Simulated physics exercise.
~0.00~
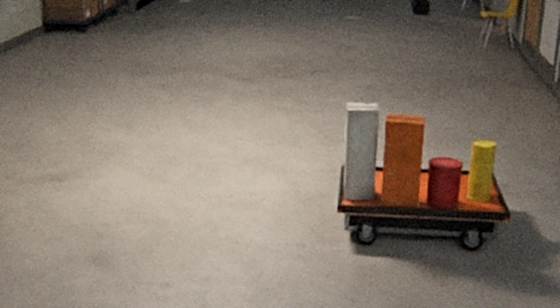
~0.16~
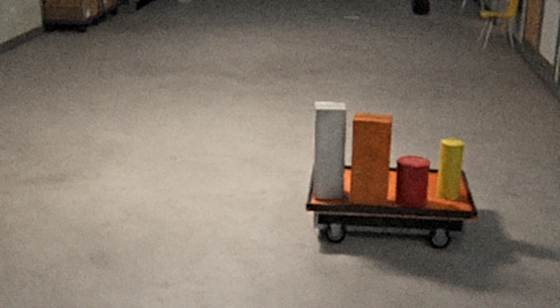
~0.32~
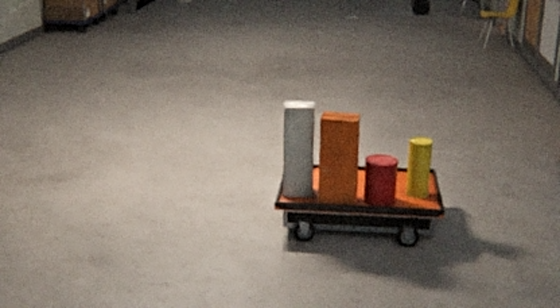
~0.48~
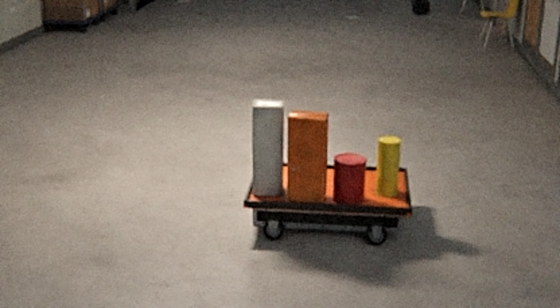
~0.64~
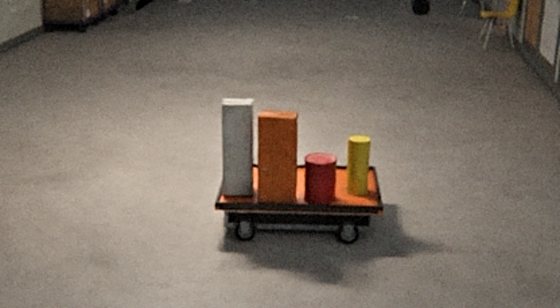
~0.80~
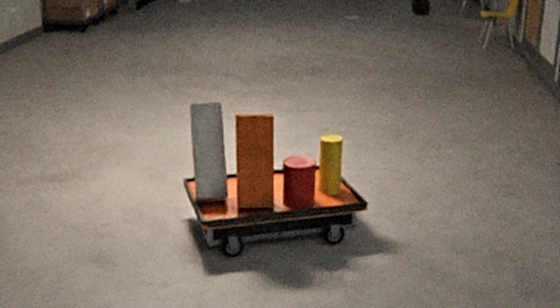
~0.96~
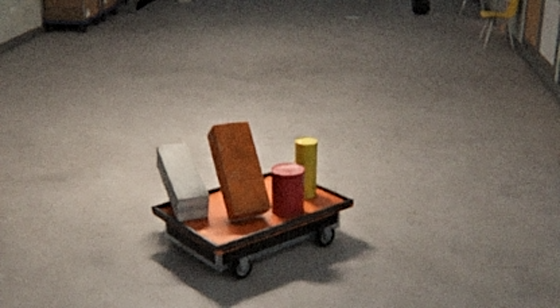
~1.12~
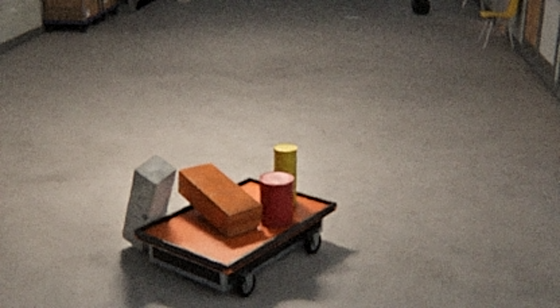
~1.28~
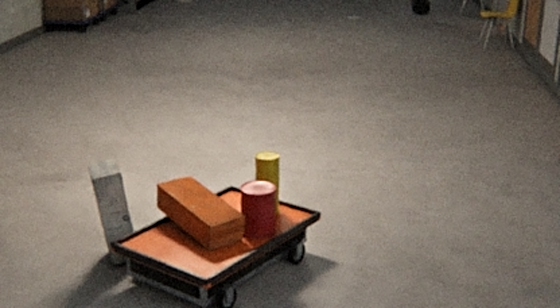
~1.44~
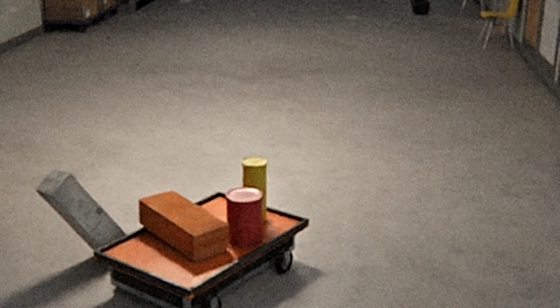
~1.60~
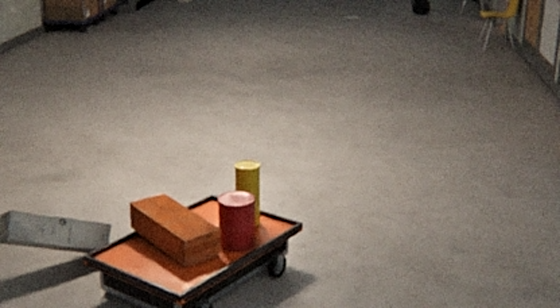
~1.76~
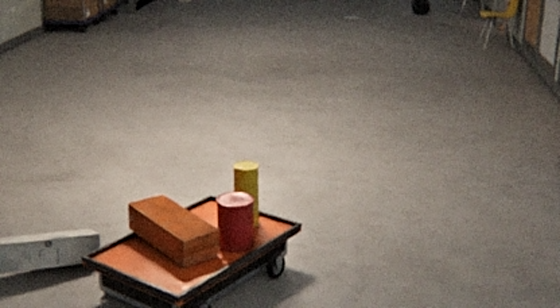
A low, flat cart with an orange deck and dark rim rolls leftward across a wide grey floor, seen from slightly above by a still camera, with a yellow chair in the far right corner. It carries, from left to right, a tall white box, an orange box, a red pail and a yellow canister. As the cart turns toward the viewer, both boxes lean, and the white one topples over the left edge. The orange box falls onto its side on the deck. The cart stops at lower left, the white box lying on the floor beside it, the pail and canister still upright aboard.
